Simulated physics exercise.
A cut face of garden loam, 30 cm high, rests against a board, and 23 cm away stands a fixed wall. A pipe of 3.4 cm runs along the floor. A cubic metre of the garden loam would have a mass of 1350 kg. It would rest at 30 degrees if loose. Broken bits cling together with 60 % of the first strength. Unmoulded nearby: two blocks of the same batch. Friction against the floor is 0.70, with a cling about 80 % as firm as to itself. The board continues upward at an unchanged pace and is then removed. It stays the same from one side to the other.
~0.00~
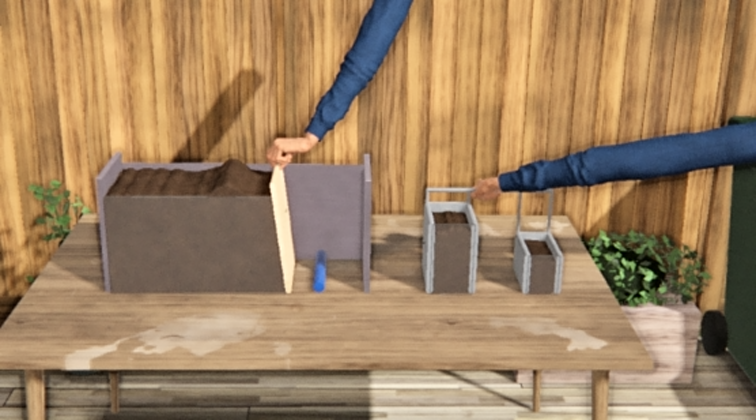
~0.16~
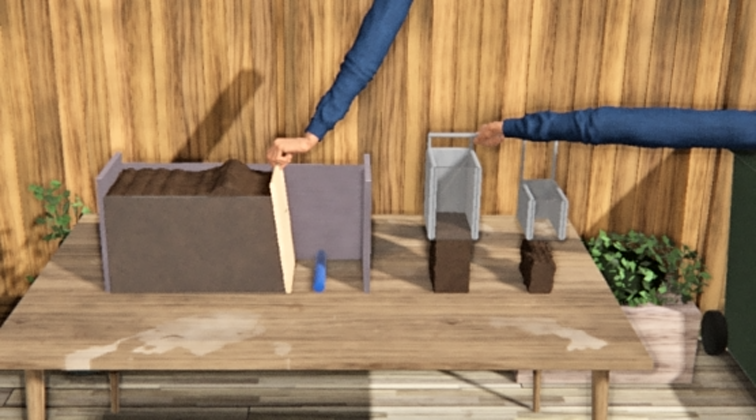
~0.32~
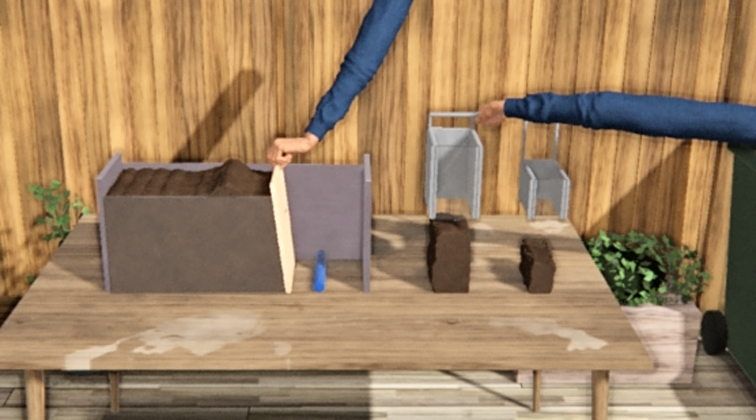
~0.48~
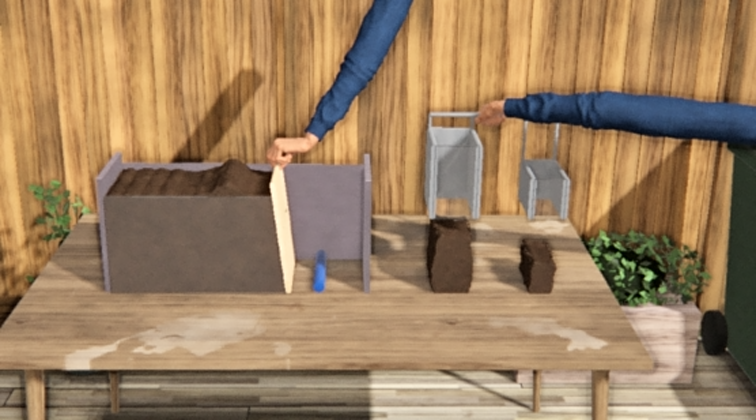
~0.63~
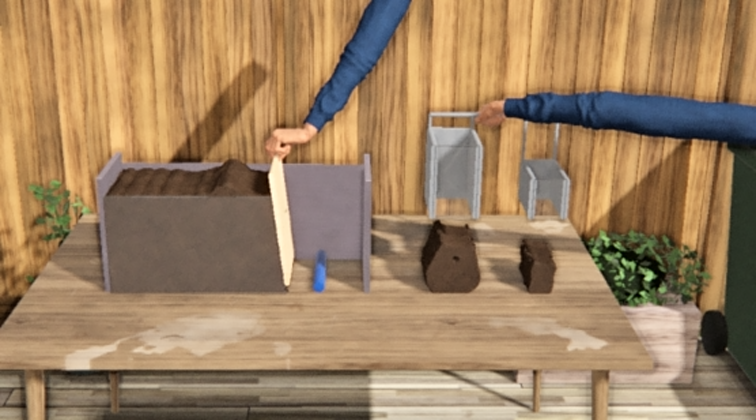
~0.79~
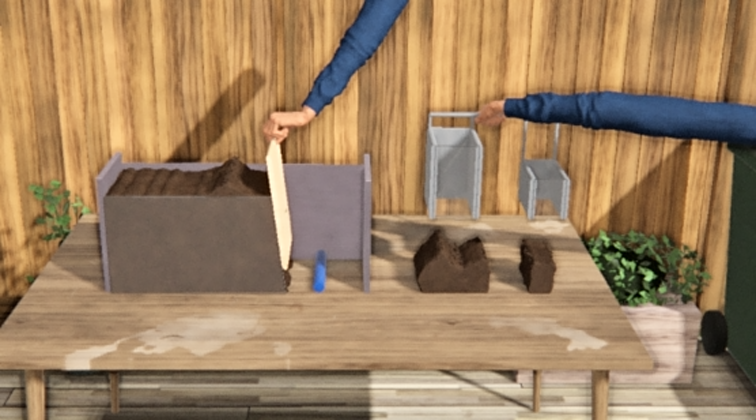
A blue-sleeved arm reaches down to a pale board against a large block of dark brown soil on a wooden table, seen from the front and slightly above, before a plank wall. A blue object lies right of the board, near two grey moulds. Another arm lifts the moulds off two soil blocks, the taller block slumps and splits, and the board rises slightly while the view stays still.
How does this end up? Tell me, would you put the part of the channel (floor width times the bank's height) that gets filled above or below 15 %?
I would say above.
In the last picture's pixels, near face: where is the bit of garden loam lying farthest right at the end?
Roughly at the pixel (320, 274).
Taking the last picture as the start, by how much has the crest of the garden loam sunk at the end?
About 3.5 cm.
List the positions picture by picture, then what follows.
The first frame shows top of the board at (272, 197), not yet moved; highest point of the garden loam at (226, 186); test blocks 20 cm, 10 cm high (left to right).
The second frame shows top of the board at (272, 197), not yet moved; highest point of the garden loam at (226, 186); test blocks 20 cm, 10 cm high (left to right).
The third frame shows top of the board at (272, 197), not yet moved; highest point of the garden loam at (226, 186); test blocks 20 cm, 10 cm high (left to right).
The fourth frame shows top of the board at (272, 197), not yet moved; highest point of the garden loam at (226, 186); test blocks 19 cm, 10 cm high (left to right).
The fifth frame shows top of the board at (271, 187), moved 2.9 cm; highest point of the garden loam at (227, 186); test blocks 16 cm, 10 cm high (left to right).
The sixth frame shows top of the board at (268, 170), moved 8.1 cm; highest point of the garden loam at (227, 186); test blocks 13 cm, 10 cm high (left to right).
By 1.06 s, the face still stands, with nothing on top of the pipe; the channel is 0 % full.
By 1.38 s, the face still stands, with nothing on top of the pipe; the channel is 0 % full.
By 1.69 s, the fallen stuff reaches 11 % of the way across, with nothing on top of the pipe; the channel is 6 % full.
By 2.01 s, the fallen stuff reaches 43 % of the way across, with 7.1 cm on top of the pipe; the channel is 23 % full.
By 2.15 s, at the end, the fallen stuff reaches 44 % of the way across, with 7.3 cm on top of the pipe; the channel is 23 % full.
